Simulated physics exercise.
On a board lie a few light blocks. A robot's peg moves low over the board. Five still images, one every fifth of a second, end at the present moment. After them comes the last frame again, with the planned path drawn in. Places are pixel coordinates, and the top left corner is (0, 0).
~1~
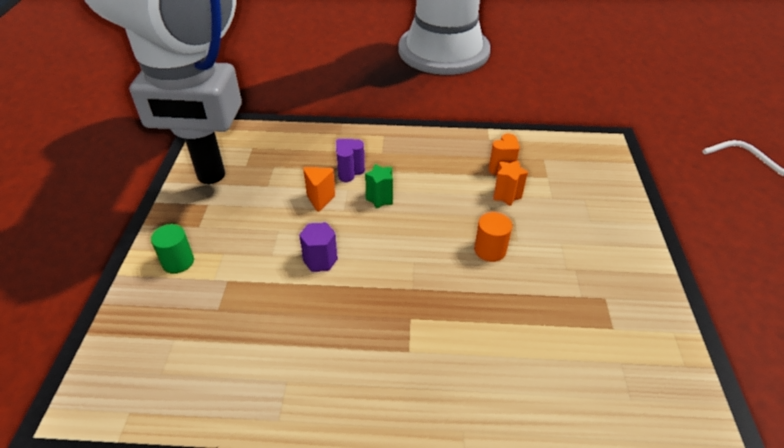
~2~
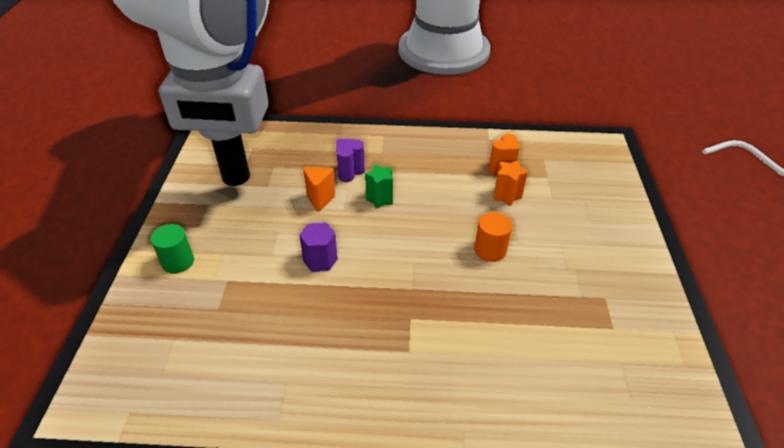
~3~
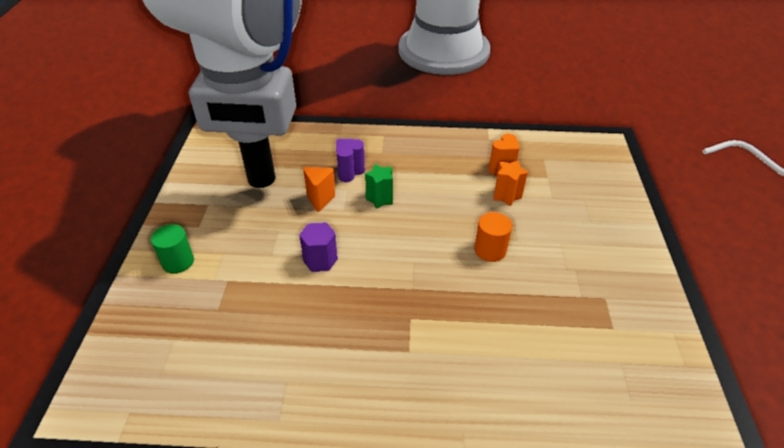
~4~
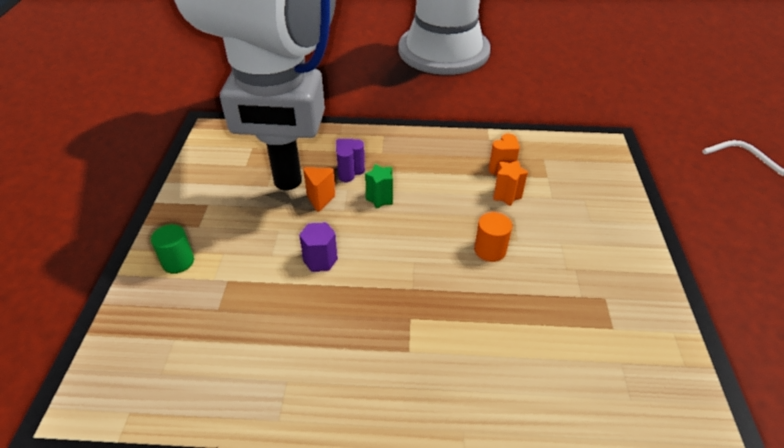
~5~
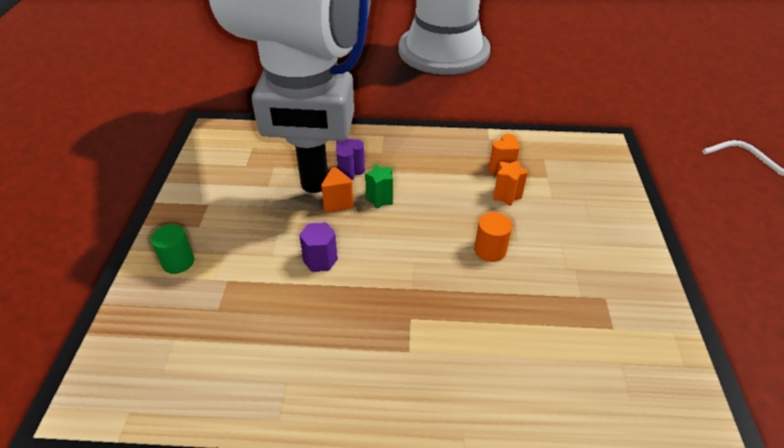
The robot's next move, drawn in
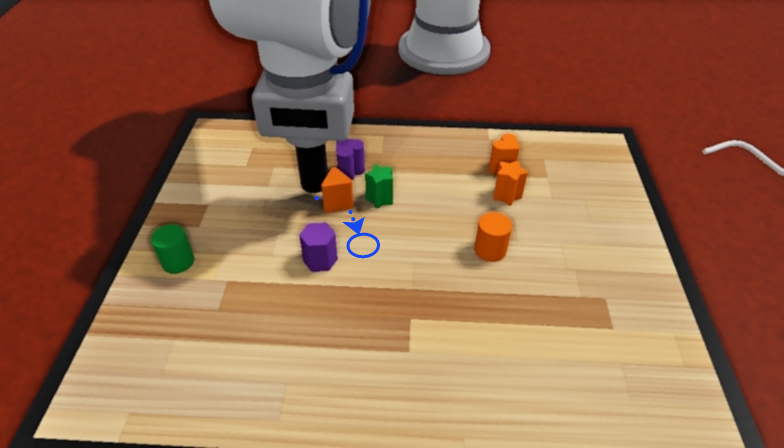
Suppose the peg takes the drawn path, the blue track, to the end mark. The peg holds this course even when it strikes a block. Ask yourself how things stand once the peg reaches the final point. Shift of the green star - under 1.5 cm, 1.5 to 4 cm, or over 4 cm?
The distance will be below 1.5 cm.
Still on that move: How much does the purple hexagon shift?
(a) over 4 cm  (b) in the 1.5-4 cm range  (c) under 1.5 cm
c: Under 1.5 cm.
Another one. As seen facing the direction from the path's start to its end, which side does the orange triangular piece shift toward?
It is displaced to the left.
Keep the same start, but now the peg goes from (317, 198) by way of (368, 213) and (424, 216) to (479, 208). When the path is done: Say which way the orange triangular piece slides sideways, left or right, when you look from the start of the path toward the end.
The right.
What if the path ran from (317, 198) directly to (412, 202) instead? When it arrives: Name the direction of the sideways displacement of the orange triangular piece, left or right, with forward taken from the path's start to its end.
Pushed right.
The drawn path runs from (317, 198) through (344, 204) and (355, 223) to (363, 245).
What follows on the original path. One third of the way, peg (344, 191); orange triangular piece (365, 185).
Two thirds of the way, peg (355, 211); orange triangular piece (379, 193), turned 40° anticlockwise.
At the end, peg (363, 231); purple hexagon not moved; orange triangular piece (379, 193), turned 40° anticlockwise; green star not moved.
